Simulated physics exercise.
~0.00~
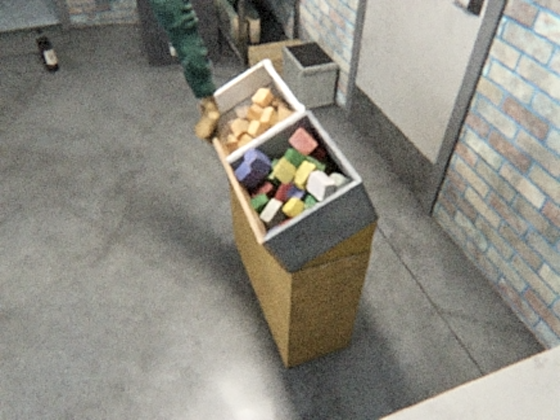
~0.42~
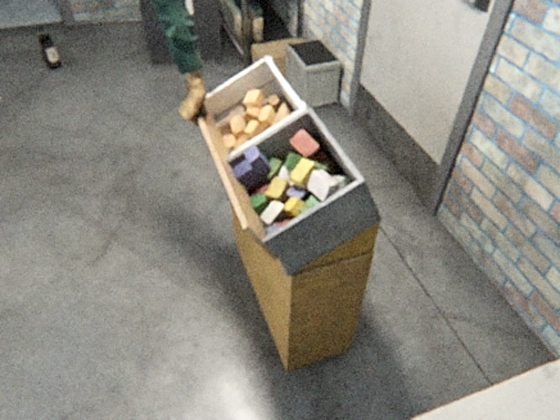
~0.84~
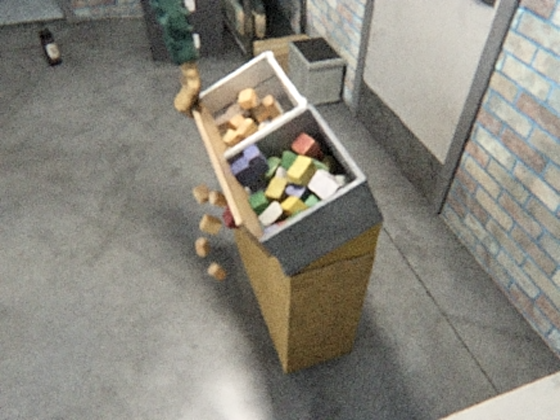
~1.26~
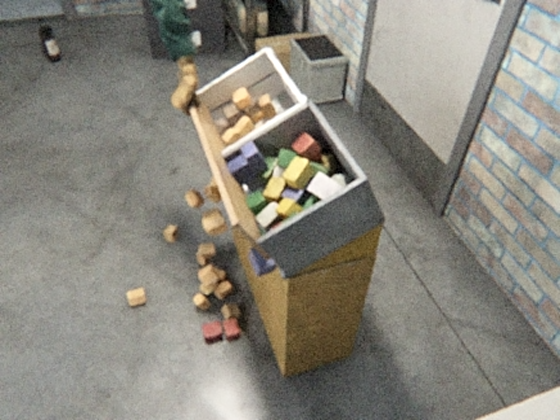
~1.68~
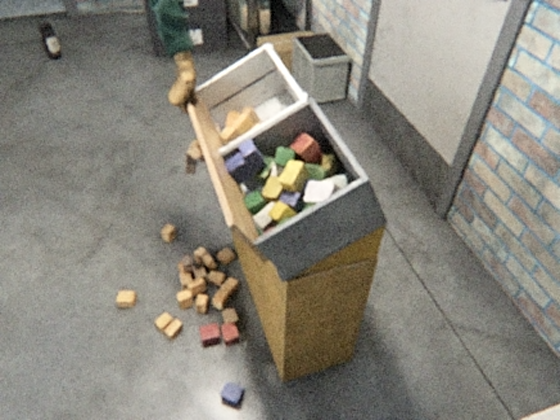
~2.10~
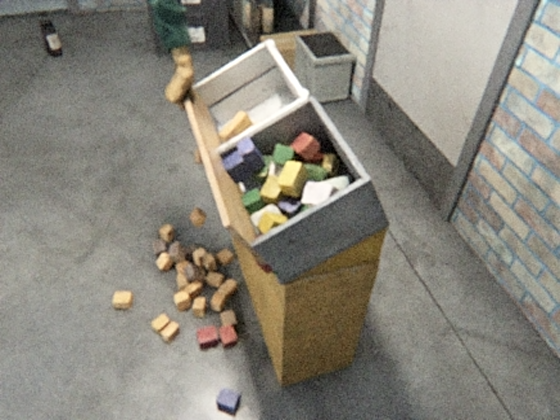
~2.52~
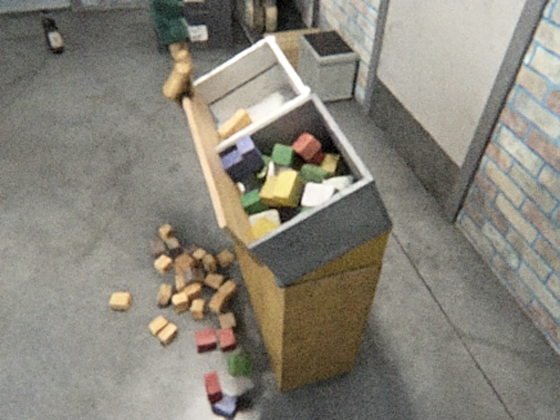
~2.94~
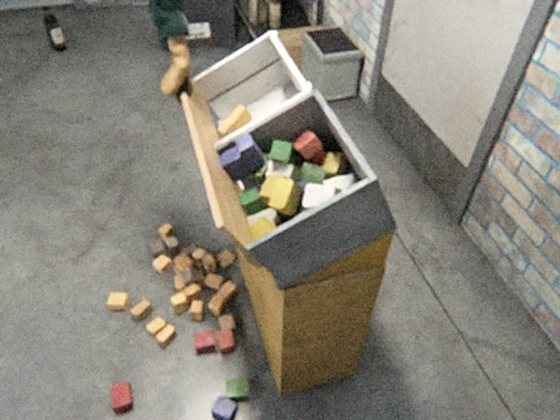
The clip shows a hand lifting the wooden gate of two sloping bins, spilling many timber offcuts from the white bin and a few coloured bricks from the grey one onto the floor, leaving the white bin nearly empty and the grey bin still well filled.
